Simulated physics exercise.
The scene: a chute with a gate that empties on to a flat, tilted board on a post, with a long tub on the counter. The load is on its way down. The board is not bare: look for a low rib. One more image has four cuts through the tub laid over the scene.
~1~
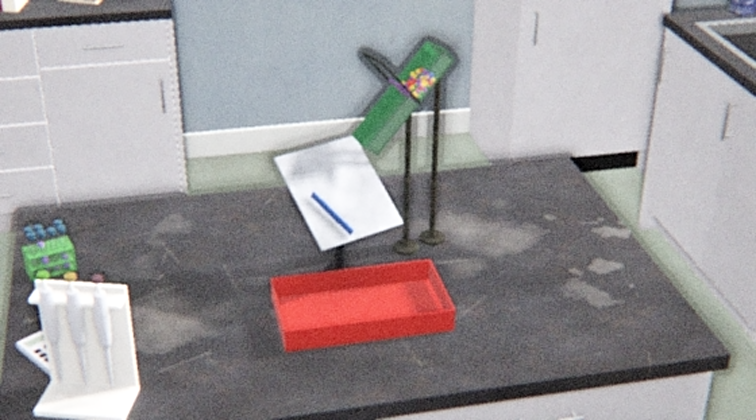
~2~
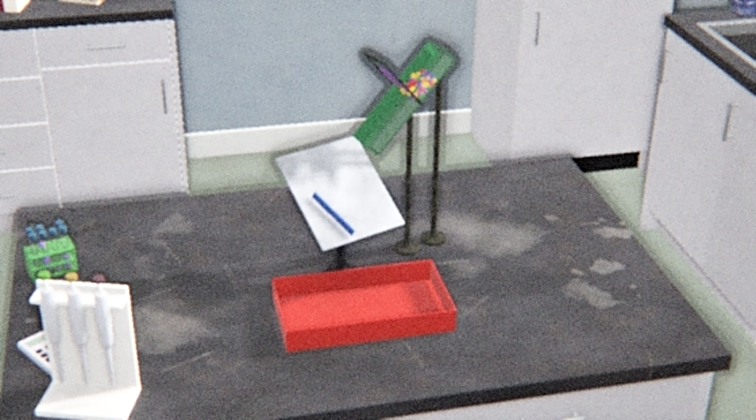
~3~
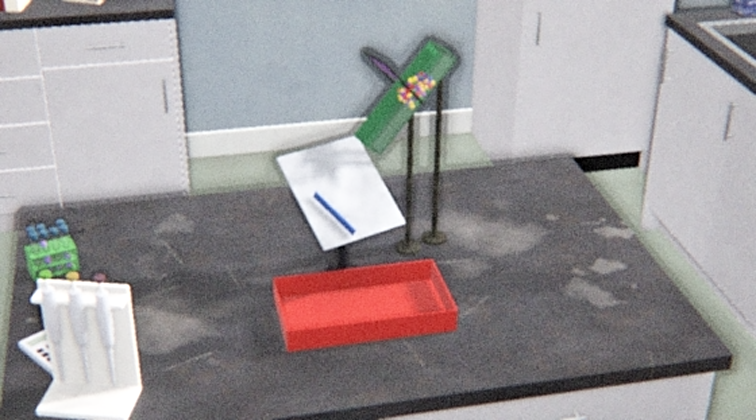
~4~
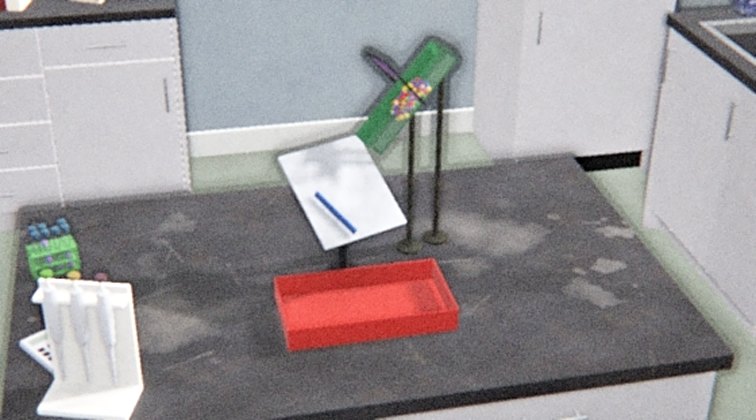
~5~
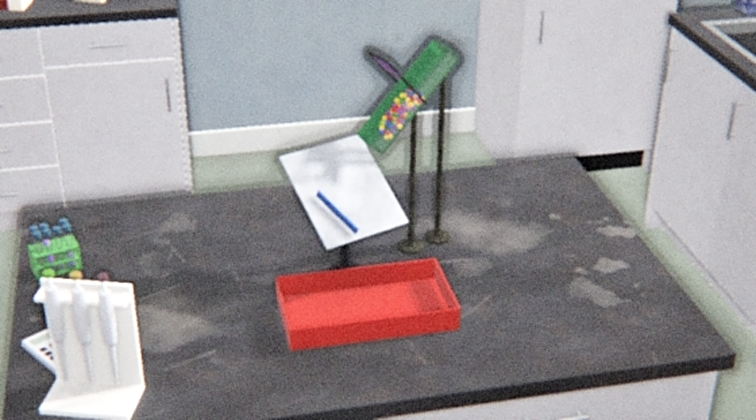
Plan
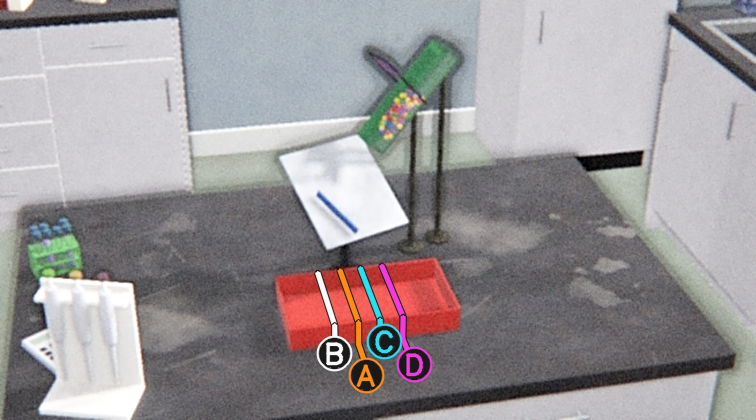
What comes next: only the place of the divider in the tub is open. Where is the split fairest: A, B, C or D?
I would pick line D.
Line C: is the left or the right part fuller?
More lands on the right.
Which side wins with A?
More lands on the right.
On the marked copy, line A crosses the front rim at (358, 321); line B crosses the front rim at (334, 324); line C crosses the front rim at (379, 319); line D crosses the front rim at (402, 316).
Choosing A, of what is caught, a small part on the left of the divider, nearly all on the right.
Choosing B, of what is caught, none on the left of the divider, all on the right.
Choosing C, of what is caught, a small part on the left of the divider, nearly all on the right.
Choosing D, of what is caught, about half on the left of the divider, about half on the right.
